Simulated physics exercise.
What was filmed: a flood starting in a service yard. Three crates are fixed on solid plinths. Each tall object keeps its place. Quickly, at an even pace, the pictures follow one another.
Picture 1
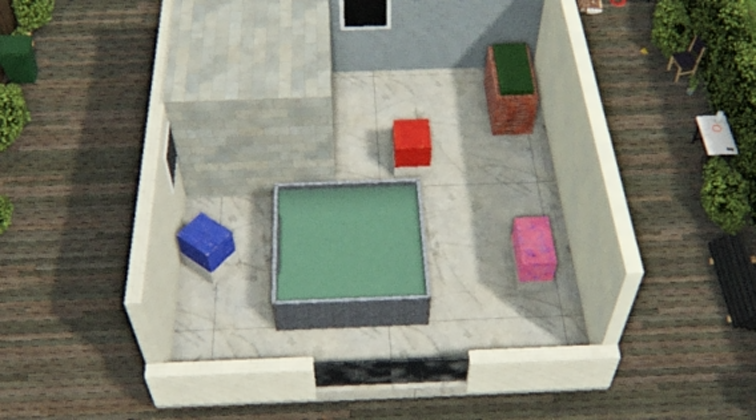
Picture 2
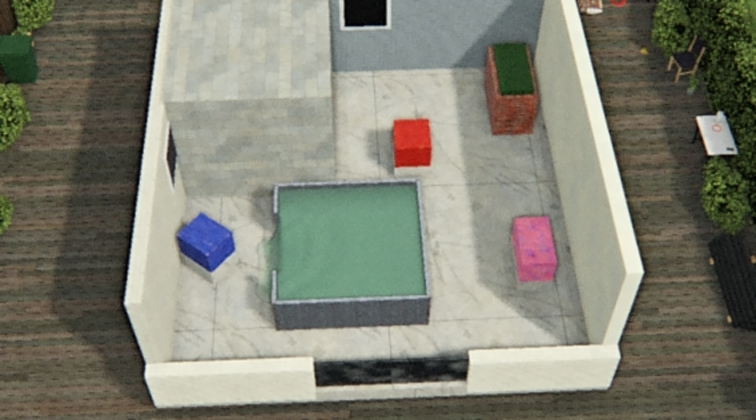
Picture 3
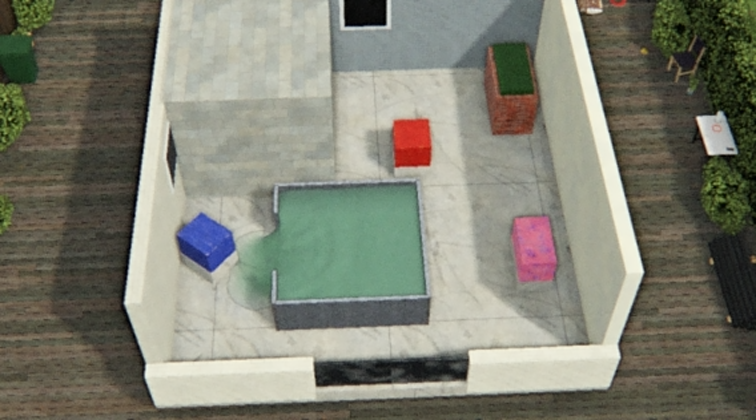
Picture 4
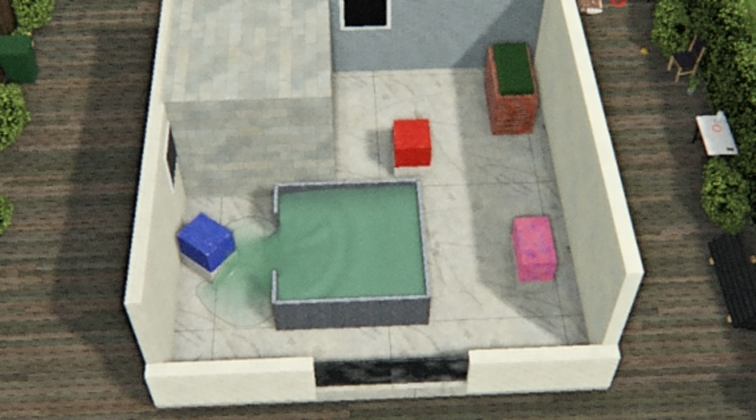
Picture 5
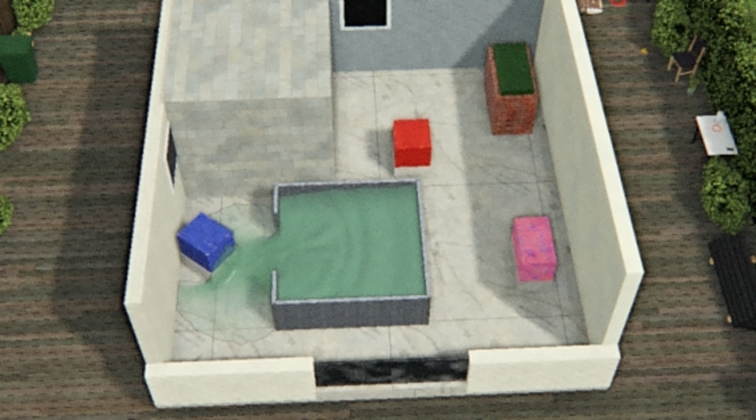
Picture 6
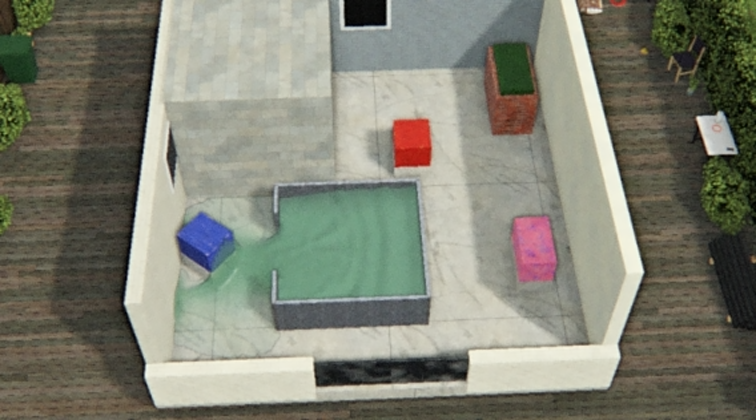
Green water pours from a gap in the left side of a large dark-walled tank in a pale-walled yard with a marble-like floor, seen from high above by a still camera. A blue block sits left of the tank, a red one behind it, a pink one to the right, and a brick planter with a green top at the back right. The water first lies still, then spills left, fanning over the floor and around the unmoving blue block's base as ripples cross the tank.
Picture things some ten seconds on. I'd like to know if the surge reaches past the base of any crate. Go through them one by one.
The pink crate is left dry. The red crate is left dry. The blue crate is left wet.
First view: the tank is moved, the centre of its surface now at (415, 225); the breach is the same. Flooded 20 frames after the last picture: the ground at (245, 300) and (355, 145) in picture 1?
Taking the spots in order: Swamped, bare.
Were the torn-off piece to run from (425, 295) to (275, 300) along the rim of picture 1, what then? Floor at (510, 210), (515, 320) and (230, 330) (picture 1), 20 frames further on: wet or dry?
Those three places would be soaking, soaking and soaking, in that order.
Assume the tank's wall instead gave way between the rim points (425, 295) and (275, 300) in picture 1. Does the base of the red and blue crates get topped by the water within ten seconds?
In my view the red crate is never reached, and the blue crate gets reached.
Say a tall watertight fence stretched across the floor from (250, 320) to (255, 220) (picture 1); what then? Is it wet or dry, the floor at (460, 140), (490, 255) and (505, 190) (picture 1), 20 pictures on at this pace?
First unwetted, then unwetted, then inundated.
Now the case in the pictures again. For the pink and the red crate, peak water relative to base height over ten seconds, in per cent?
70 and 70 per cent, roughly.
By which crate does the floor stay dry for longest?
My pick is the crate marked pink.
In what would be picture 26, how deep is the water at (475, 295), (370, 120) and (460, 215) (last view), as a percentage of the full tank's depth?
Around 0, 0 and 2 %.
A moment on, water covers 15 % of the floor; the pink crate not reached, the red crate not reached, the blue crate water round its plinth.
Next, water covers 25 % of the floor; the pink crate not reached, the red crate not reached, the blue crate water round its plinth.
Then, water covers 50 % of the floor; the pink crate water round its plinth, the red crate water round its plinth, the blue crate water round its plinth.
Later, water covers 75 % of the floor; the pink crate water round its plinth, the red crate water round its plinth, the blue crate water round its plinth.
In the end, water covers 100 % of the floor; the pink crate stayed above the water, the red crate stayed above the water, the blue crate was topped.
